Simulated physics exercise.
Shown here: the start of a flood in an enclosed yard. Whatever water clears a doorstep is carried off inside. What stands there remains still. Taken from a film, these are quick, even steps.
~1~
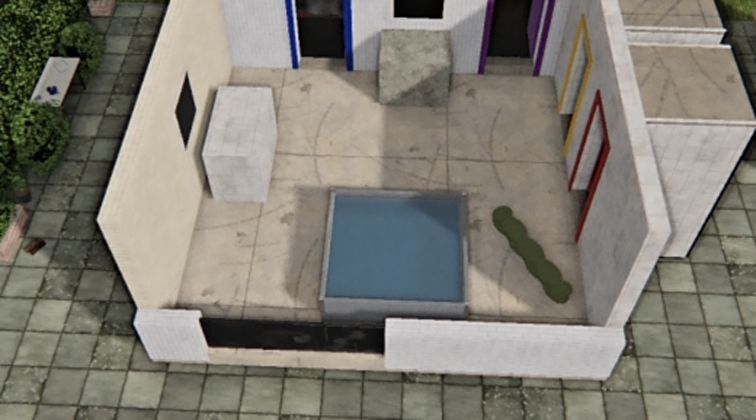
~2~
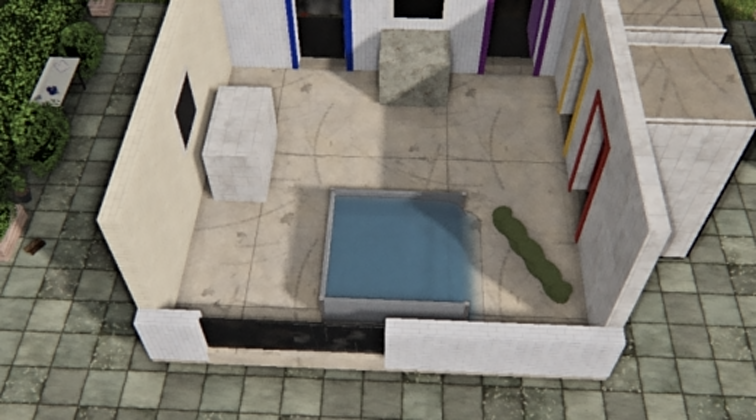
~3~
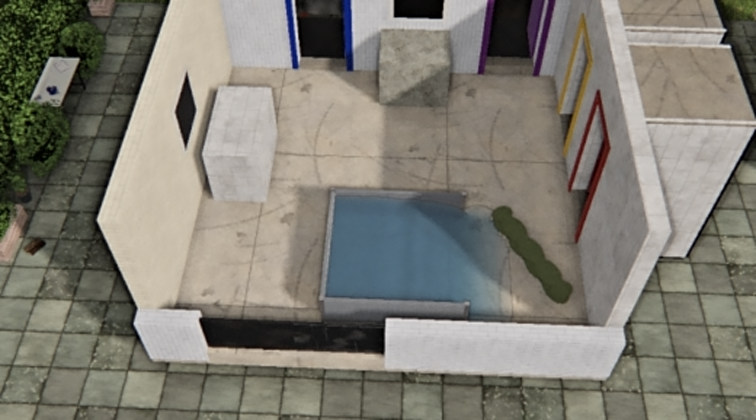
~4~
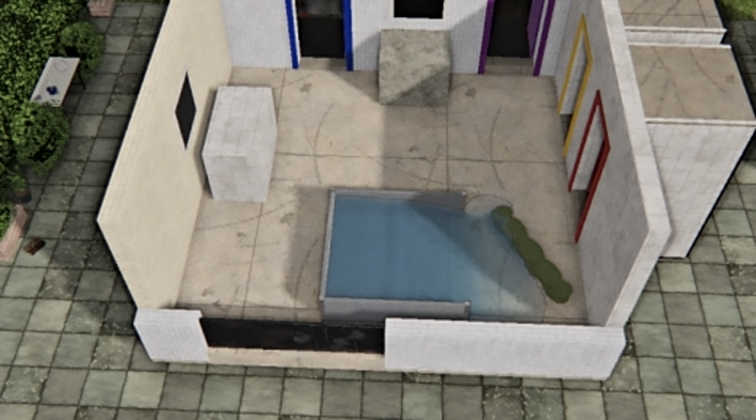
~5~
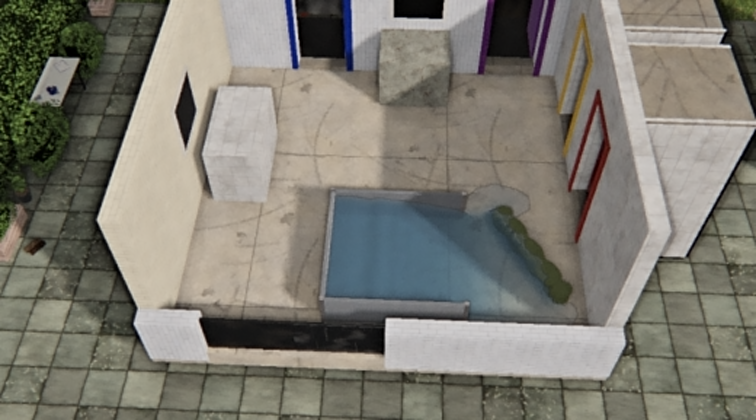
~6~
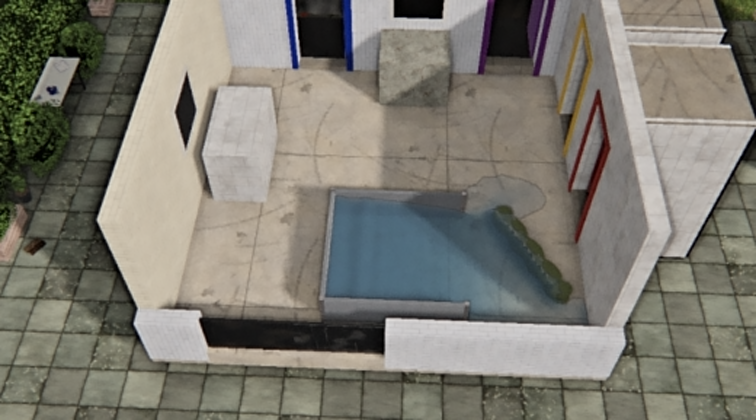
Water in a square tank in the walled yard poured out through its right side, spread across the floor to the green hedge, and then crept around it while the hedge stayed in place.
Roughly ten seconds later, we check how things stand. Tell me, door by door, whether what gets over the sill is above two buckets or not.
Outcome: The yellow door overshoots the mark there; the purple door doesn't overshoot the mark there; the blue door doesn't overshoot the mark there; the red door doesn't overshoot the mark there.
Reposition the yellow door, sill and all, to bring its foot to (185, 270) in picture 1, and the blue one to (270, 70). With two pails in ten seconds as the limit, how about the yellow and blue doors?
Taking them in turn, the yellow door crosses the limit and the blue door remains below the limit.
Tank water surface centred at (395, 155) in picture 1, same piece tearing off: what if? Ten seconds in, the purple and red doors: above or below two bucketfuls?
Both doors in order - purple door misses it, red door tops it.
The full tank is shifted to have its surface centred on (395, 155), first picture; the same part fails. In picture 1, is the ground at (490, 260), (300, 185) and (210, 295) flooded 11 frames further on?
In the order asked: Reached by the flood, not reached, not reached.
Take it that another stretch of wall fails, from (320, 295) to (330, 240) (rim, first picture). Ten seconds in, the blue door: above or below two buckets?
The blue one falls short.
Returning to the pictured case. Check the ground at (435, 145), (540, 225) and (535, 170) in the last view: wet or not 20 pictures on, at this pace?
In turn, the points end up soaked, soaked and soaked.
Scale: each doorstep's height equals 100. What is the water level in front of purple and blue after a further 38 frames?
I reckon it's around 50 and then 0 per cent.
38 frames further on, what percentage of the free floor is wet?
About 65 per cent.
A moment on, water covers 20 % of the floor; the yellow door not reached, the purple door not reached, the blue door not reached, the red door not reached.
Next, water covers 35 % of the floor; the yellow door wet at the sill, nothing in, the purple door not reached, the blue door not reached, the red door wet at the sill, nothing in.
Then, water covers 45 % of the floor; the yellow door under two buckets in, the purple door wet at the sill, nothing in, the blue door not reached, the red door under two buckets in.
Later, water covers 65 % of the floor; the yellow door under two buckets in, the purple door wet at the sill, nothing in, the blue door not reached, the red door under two buckets in.
In the end, water covers 90 % of the floor; the yellow door over two buckets in, the purple door under two buckets in, the blue door wet at the sill, nothing in, the red door under two buckets in.
